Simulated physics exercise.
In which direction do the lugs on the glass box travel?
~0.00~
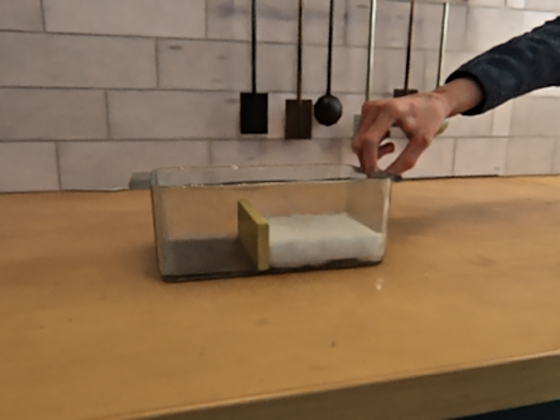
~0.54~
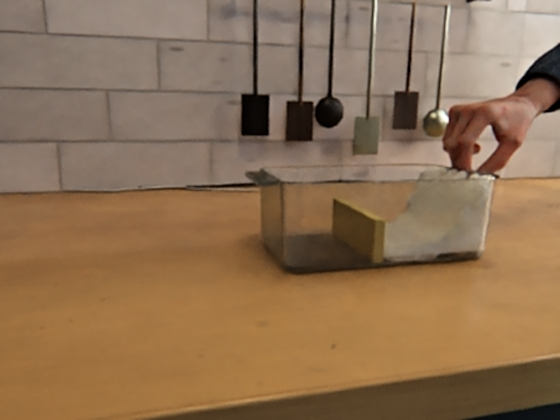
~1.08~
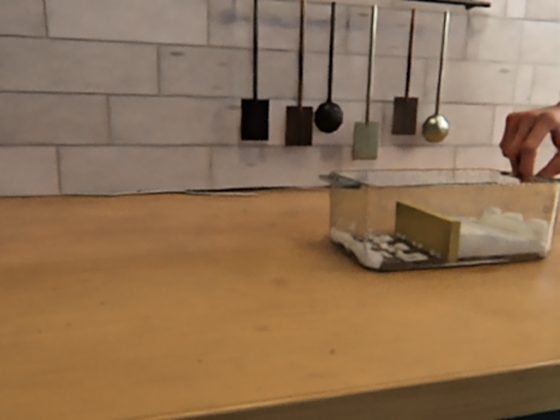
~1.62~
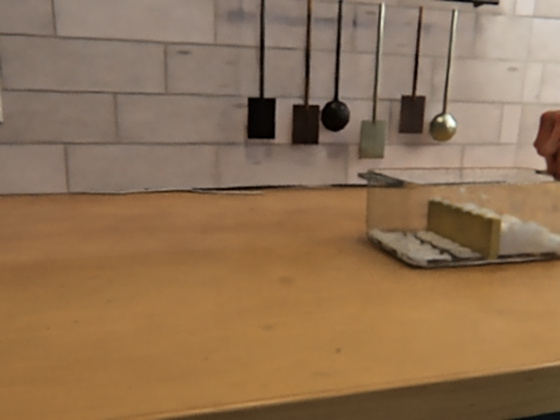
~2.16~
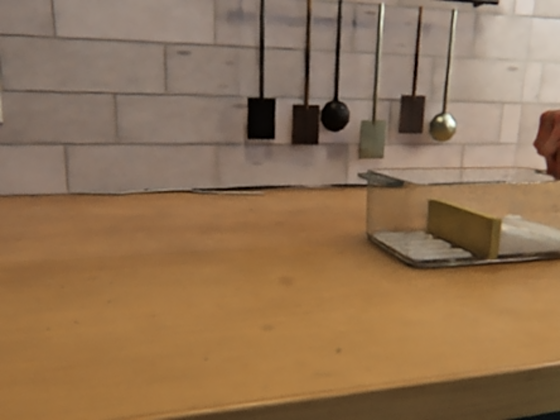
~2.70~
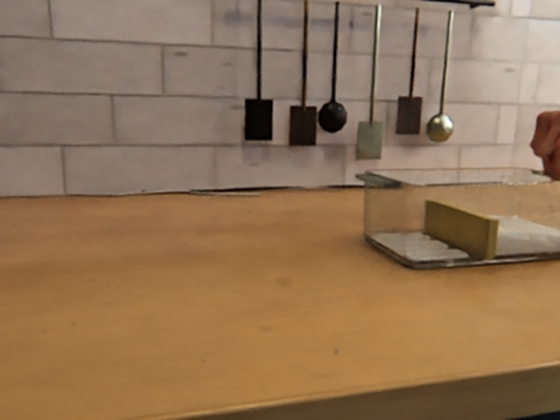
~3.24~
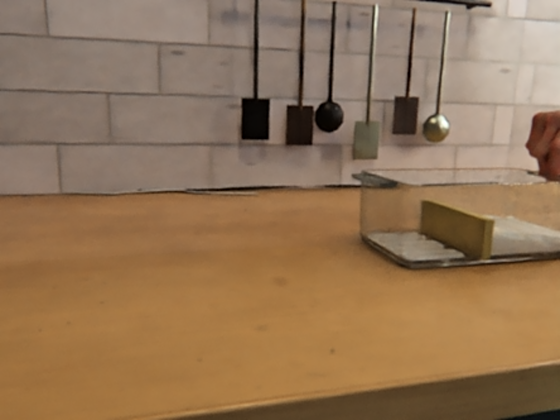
They move to the right along with the box as the hand draws it across the counter.
